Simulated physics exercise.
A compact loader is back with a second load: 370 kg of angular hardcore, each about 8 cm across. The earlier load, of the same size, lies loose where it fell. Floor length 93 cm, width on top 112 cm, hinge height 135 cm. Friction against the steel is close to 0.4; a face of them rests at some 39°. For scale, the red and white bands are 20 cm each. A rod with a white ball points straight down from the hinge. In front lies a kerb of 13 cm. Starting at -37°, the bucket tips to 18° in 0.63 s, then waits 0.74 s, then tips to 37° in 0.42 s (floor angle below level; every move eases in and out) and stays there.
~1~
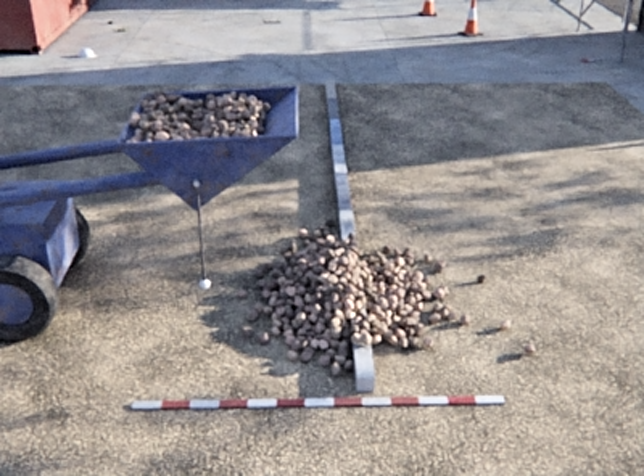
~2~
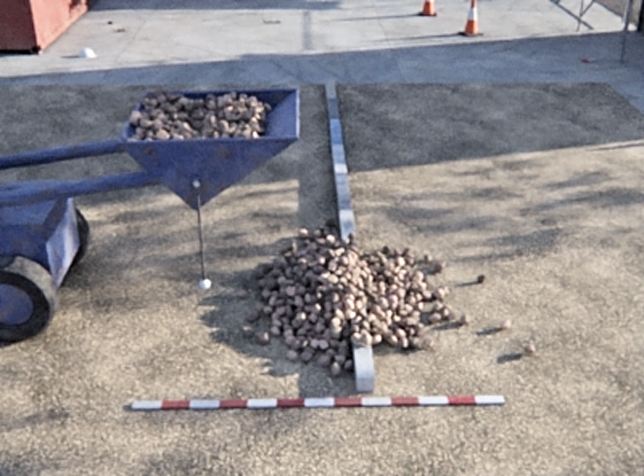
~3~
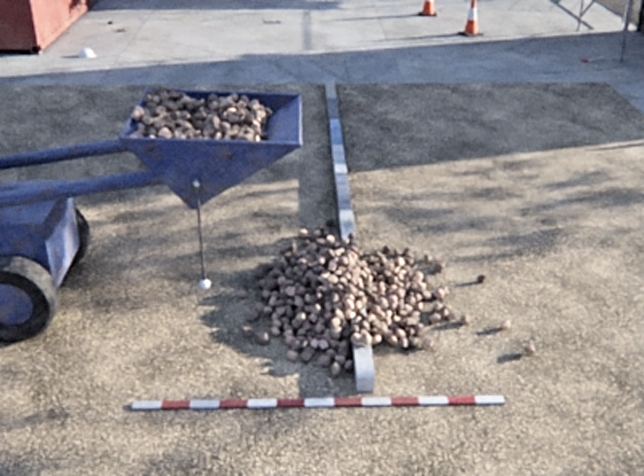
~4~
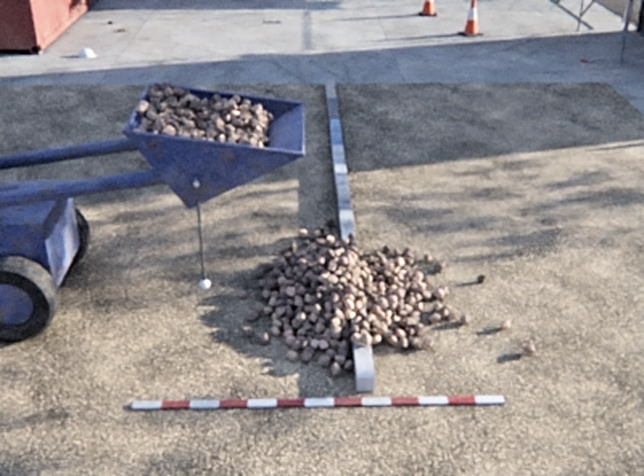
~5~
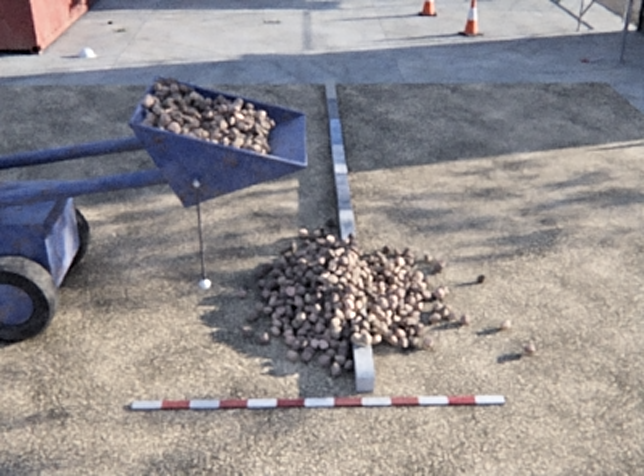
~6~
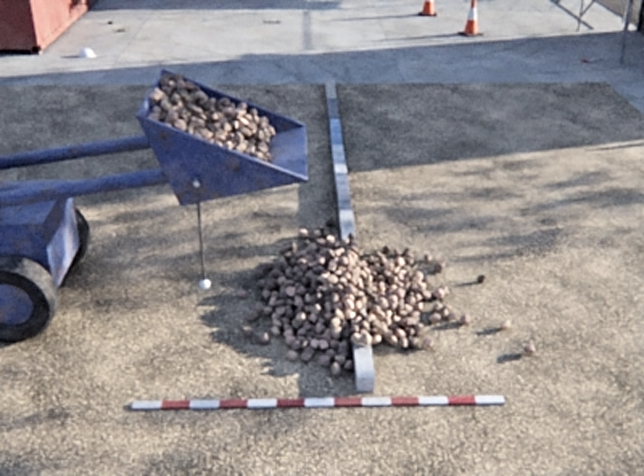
A blue bucket of brown stones tilts partway down to the right above a heap.
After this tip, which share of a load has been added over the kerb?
Some 16 per cent is added.
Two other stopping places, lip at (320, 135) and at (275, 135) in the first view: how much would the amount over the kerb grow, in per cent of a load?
First some 35, then 5 per cent.
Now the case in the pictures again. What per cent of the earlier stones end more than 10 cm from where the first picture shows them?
About 5 per cent.
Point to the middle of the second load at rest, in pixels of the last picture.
Around (314, 279).
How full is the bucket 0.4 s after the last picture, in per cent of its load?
About 100 per cent.
Then, 0.2 s after the last picture the floor is at 9°; in per cent of one load, 100 in the bucket, 75 on this side of the kerb, 25 over the kerb; the foremost stones are at (468, 299).
Then, 0.4 s after the last picture the floor is at 18°; in per cent of one load, 100 in the bucket, 75 on this side of the kerb, 25 over the kerb; the foremost stones are at (468, 299).
Then, 1.9 s after the last picture the floor is at 37°; in per cent of one load, 17 in the bucket, 146 on this side of the kerb, 37 over the kerb; the foremost stones are at (473, 297).
Then, 4.6 s after the last picture the floor is at 37°; in per cent of one load, 0 in the bucket, 159 on this side of the kerb, 41 over the kerb; the foremost stones are at (473, 297). Net gain over the kerb, 16.
